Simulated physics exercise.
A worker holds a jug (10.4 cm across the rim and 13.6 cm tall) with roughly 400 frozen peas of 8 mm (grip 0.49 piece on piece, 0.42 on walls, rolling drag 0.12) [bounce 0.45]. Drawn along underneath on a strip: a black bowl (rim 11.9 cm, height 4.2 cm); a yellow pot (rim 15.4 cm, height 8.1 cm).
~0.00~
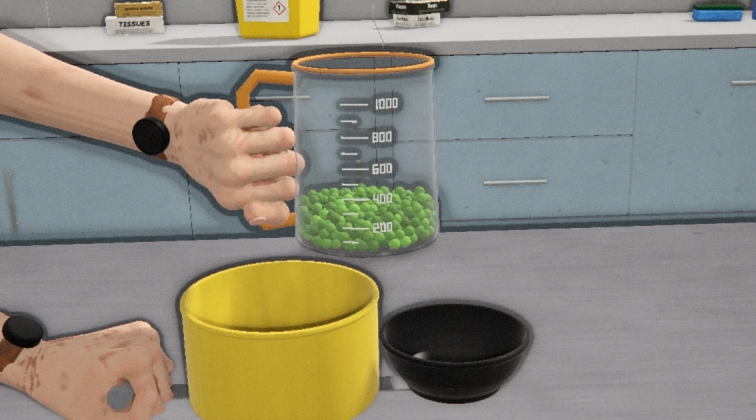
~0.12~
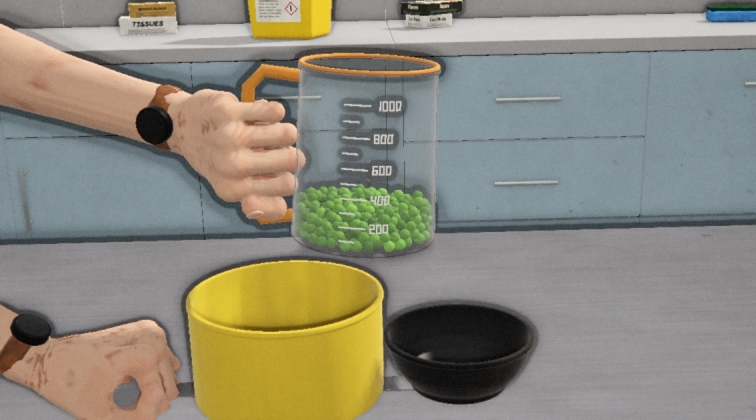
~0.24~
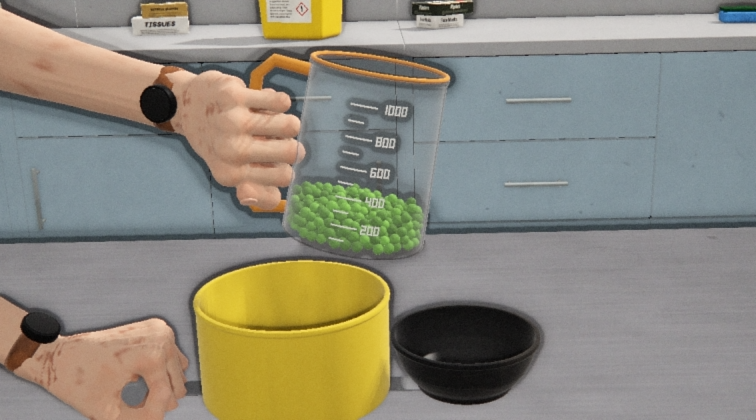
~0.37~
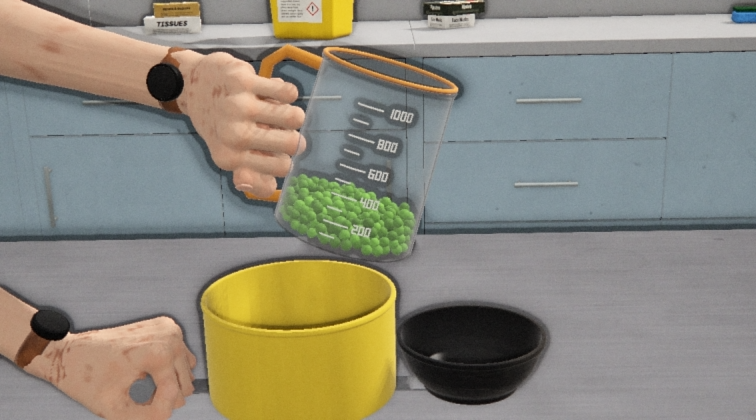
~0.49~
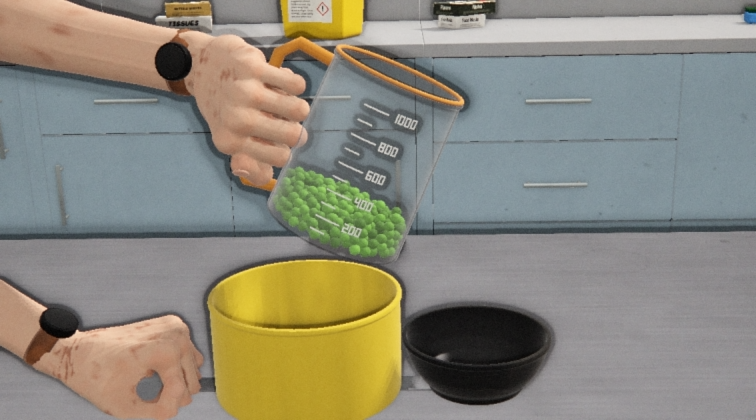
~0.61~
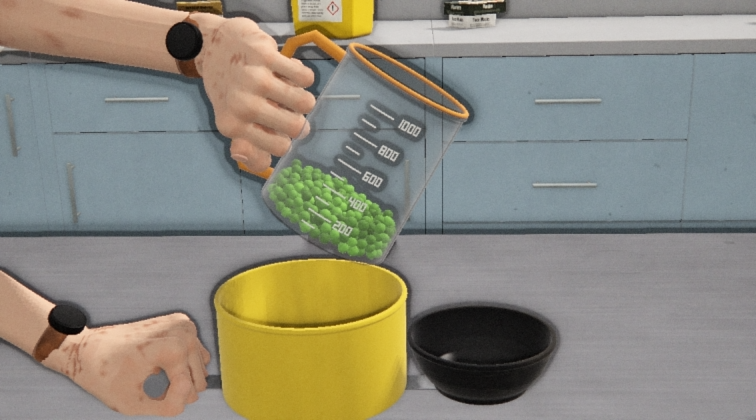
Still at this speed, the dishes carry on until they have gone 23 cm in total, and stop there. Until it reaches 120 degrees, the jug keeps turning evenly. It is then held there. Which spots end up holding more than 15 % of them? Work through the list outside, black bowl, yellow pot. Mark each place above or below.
Marks: Outside below, black bowl below, yellow pot above.
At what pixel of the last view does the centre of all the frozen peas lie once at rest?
Roughly (597, 367).
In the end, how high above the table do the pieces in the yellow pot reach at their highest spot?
4.0 cm, roughly.
After 2.16 s, tilt 119 degrees; yellow pot 20 %, jug 75 %; middle of all pieces on or above the table near (376, 223).
Then, at 3.45 s, tilt 120 degrees; yellow pot 100 %; middle of all pieces on or above the table near (493, 366).
After 4.64 s, tilt 120 degrees; yellow pot 100 %; middle of all pieces on or above the table near (555, 366).
After 5.77 s, tilt 120 degrees; yellow pot 100 %; middle of all pieces on or above the table near (593, 366).
At rest (6.0 s), yellow pot 100 %, jug 0 %, black bowl 0 %, outside 0 %.
